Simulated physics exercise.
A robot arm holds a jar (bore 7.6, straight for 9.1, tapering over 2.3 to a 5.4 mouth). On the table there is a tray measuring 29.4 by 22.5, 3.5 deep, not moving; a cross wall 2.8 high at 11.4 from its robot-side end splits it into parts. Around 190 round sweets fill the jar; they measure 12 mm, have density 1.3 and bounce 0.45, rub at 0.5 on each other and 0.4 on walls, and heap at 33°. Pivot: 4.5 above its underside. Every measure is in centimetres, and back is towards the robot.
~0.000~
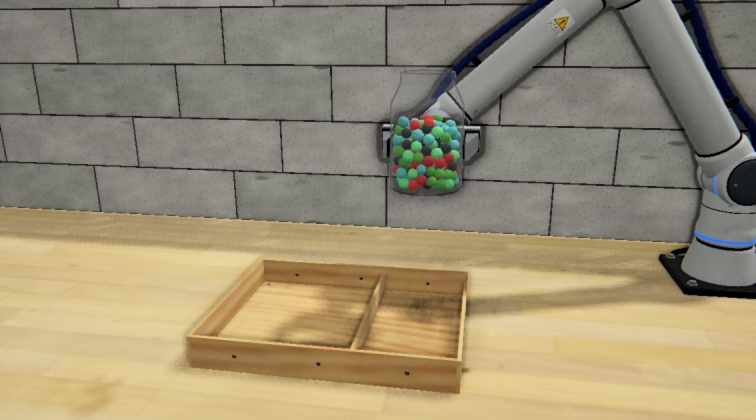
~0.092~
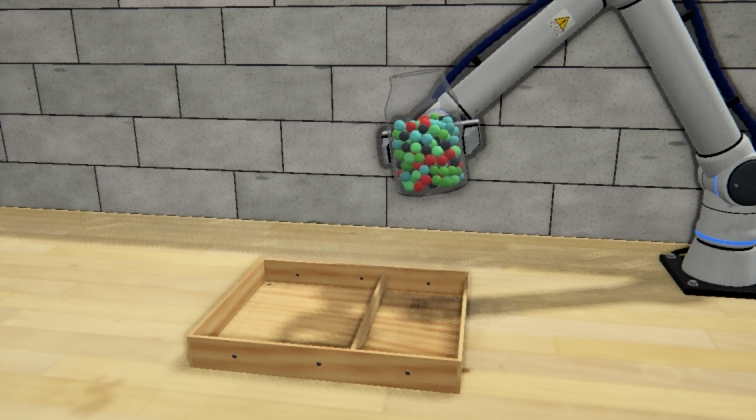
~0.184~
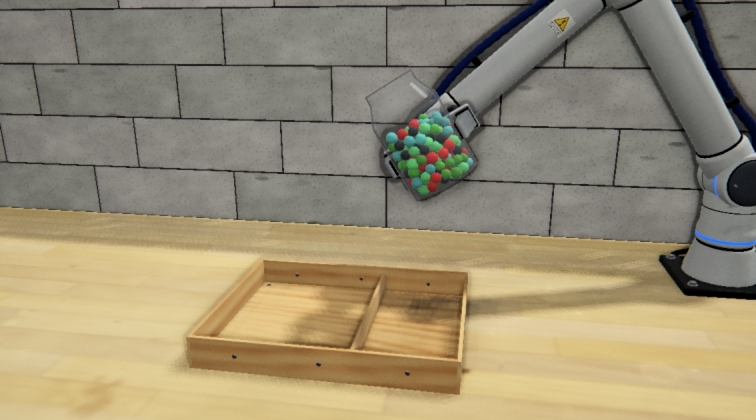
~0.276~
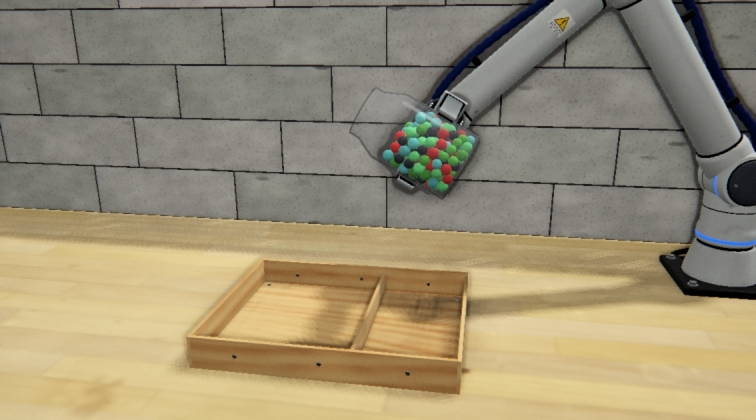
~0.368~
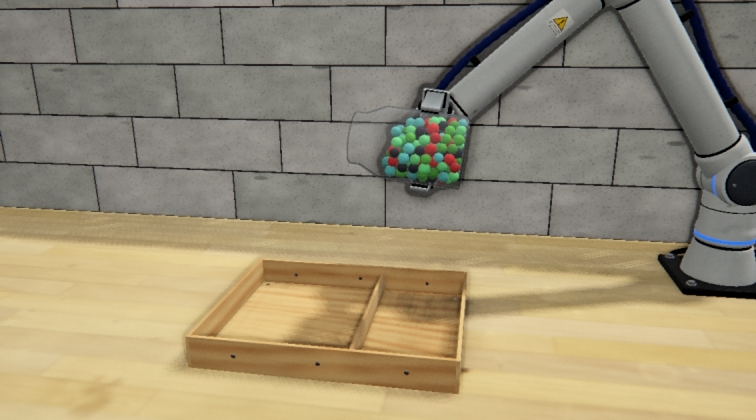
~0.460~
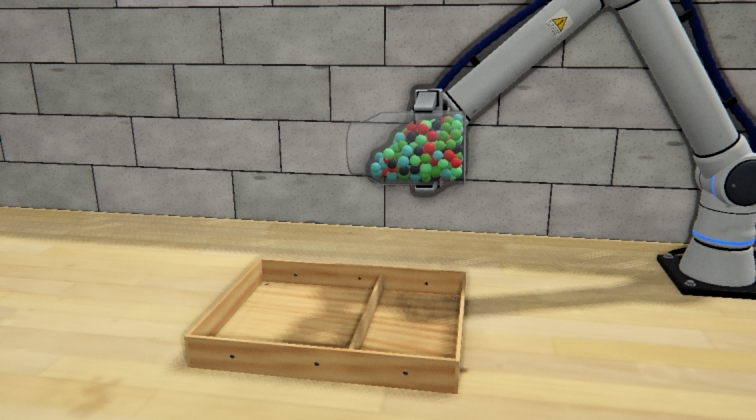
A clear jar packed with red, green, teal and dark round sweets is gripped by a grey robot arm standing at the right, before a grey block wall. Below it, on a pale wooden table seen from slightly above by a still camera, sits a wooden tray with one divider. The arm rotates the jar leftward from upright to sideways, and the sweets slide toward its mouth.
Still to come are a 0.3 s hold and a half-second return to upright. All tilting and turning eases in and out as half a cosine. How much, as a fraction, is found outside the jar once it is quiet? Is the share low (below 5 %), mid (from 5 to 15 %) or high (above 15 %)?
Low.
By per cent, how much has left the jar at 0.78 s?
Share out of jar at that time, so far: Approx. 0 %.
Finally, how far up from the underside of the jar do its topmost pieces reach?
The topmost pieces end up roughly 9.0 cm above the jar's underside.
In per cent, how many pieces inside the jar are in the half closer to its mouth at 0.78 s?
My estimate is some 45 per cent.
By 0.78 s, tipped 92°, highest piece 27 above the table; 193 in the jar.
By 1.10 s, tipped 21°, highest piece 29 above the table; 193 in the jar.
By 1.46 s, upright, highest piece 28 above the table; 193 in the jar.
By 2.16 s, upright, highest piece 28 above the table; 193 in the jar.
Final count, 193 in the jar. That is 0 % outside the jar.
